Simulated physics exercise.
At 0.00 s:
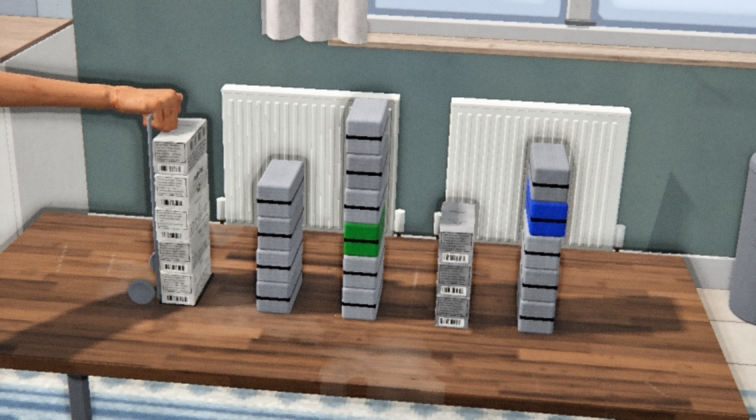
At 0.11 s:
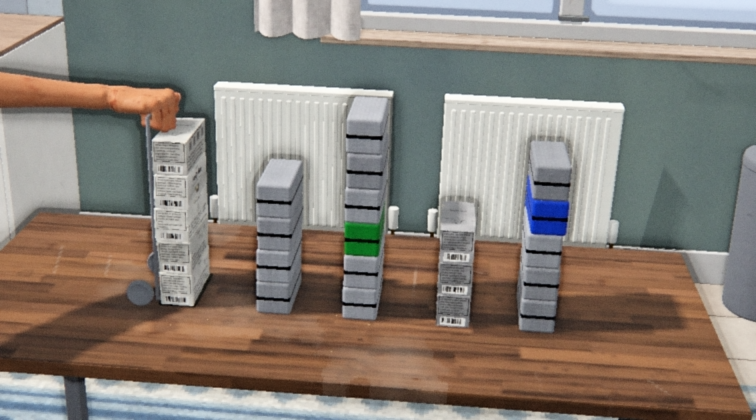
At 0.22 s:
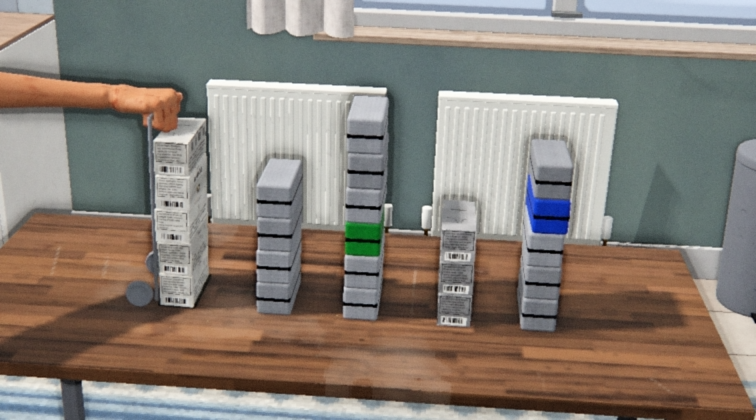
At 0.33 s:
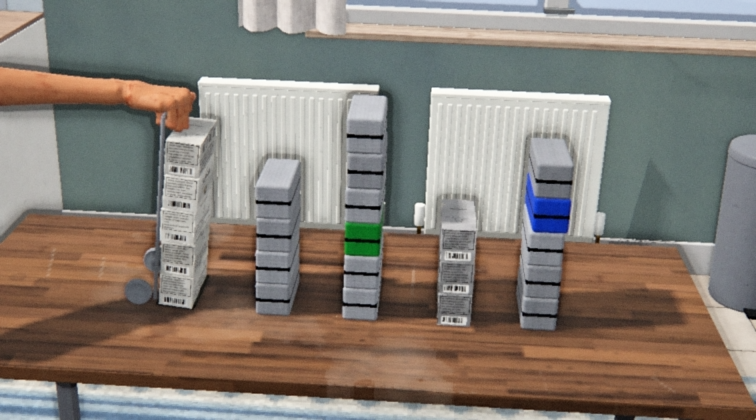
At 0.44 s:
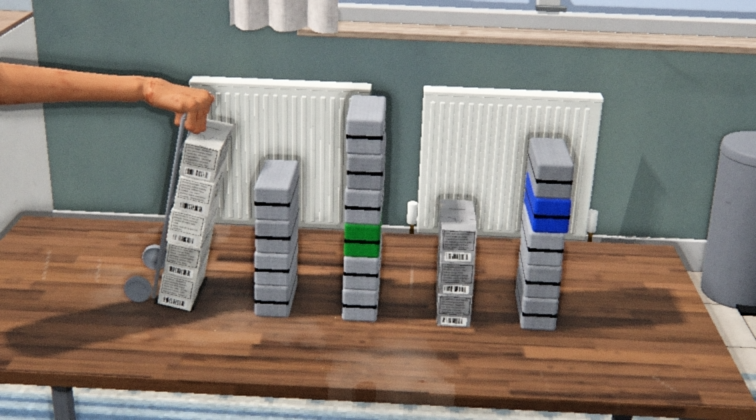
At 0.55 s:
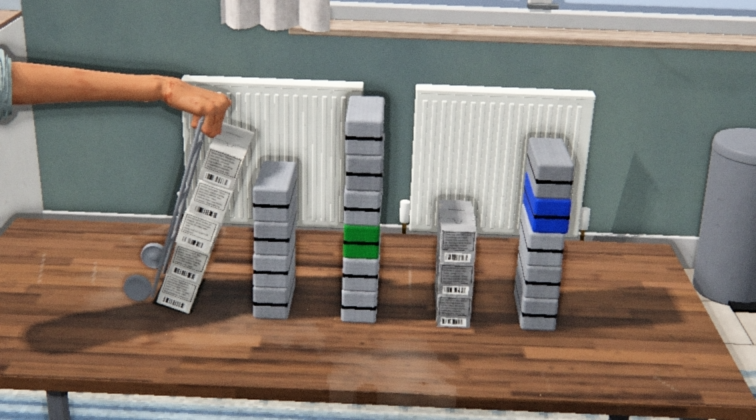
In the video, a hand holds the top of a pale stack on a small wheeled frame, at first nearly still, then tilts it rightward toward neighboring grey stacks, while the stacks with green and blue pieces stay in place.
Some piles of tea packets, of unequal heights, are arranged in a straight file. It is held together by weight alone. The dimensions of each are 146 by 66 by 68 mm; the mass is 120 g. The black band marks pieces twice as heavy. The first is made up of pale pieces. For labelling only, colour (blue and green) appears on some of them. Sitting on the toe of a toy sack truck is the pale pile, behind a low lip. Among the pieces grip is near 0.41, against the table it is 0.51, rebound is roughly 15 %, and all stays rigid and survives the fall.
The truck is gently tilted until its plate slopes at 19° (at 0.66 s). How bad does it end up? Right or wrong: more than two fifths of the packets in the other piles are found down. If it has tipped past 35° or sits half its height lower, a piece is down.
Right.
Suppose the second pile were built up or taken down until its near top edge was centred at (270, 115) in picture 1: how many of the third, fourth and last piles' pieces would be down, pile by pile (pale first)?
Down by pile: Third 0, fourth 0, last 0.
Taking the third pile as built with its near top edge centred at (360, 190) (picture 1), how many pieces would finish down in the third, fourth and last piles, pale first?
Pile by pile that makes third 4, fourth 3, last 5.
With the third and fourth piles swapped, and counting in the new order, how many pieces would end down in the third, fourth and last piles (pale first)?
Count of fallen pieces - third: 3; fourth: 6; last: 5.
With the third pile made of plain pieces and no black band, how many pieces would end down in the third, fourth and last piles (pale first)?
Third: 6; fourth: 3; last: 5.
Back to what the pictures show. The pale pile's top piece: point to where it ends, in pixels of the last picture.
At about (360, 259).
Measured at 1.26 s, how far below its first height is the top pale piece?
Drop so far: Roughly 8 cm.
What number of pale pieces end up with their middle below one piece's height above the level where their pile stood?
2.
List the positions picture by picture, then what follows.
In the first picture (we follow the side turned to the camera; the camera moves round a little), truck frame (151, 156) 0° forward; green packet (361, 241); blue packet (549, 220); no other piece has moved.
The second picture shows truck frame (150, 156) 0° forward; green packet (362, 241).
The third picture shows truck frame (151, 156) 1° forward; green packet (363, 241).
The fourth picture shows truck frame (162, 155) 5° forward, top of the pale pile leaning 5°; green packet (362, 241); no other piece has moved.
The fifth picture shows truck frame (177, 156) 11° forward, top of the pale pile leaning 12°; green packet (362, 242); no other piece has moved.
The sixth picture shows truck frame (191, 158) 17° forward, top of the pale pile leaning 19°; green packet (361, 243); blue packet (552, 217); no other piece has moved.
Around 1.26 s, 5 of the pale pile down; none of the 18 other packets down, 10 disturbed; green packet tipped 7°.
Around 1.70 s, 5 of the pale pile down; 10 of the 18 other packets down; green packet tipped 42°, 55 mm lower; blue packet tipped 5°.
Around 2.32 s, 5 of the pale pile down; 18 of the 18 other packets down; blue packet on its side; green packet tipped 47°, 7 cm lower.
Finally (2.8 s), 5 of the pale pile down; 18 of the 18 other packets down; blue packet on its side; green packet tipped 45°, 7 cm lower. That is 100 per cent. Seen by the last camera, middles, green packet near (457, 264).
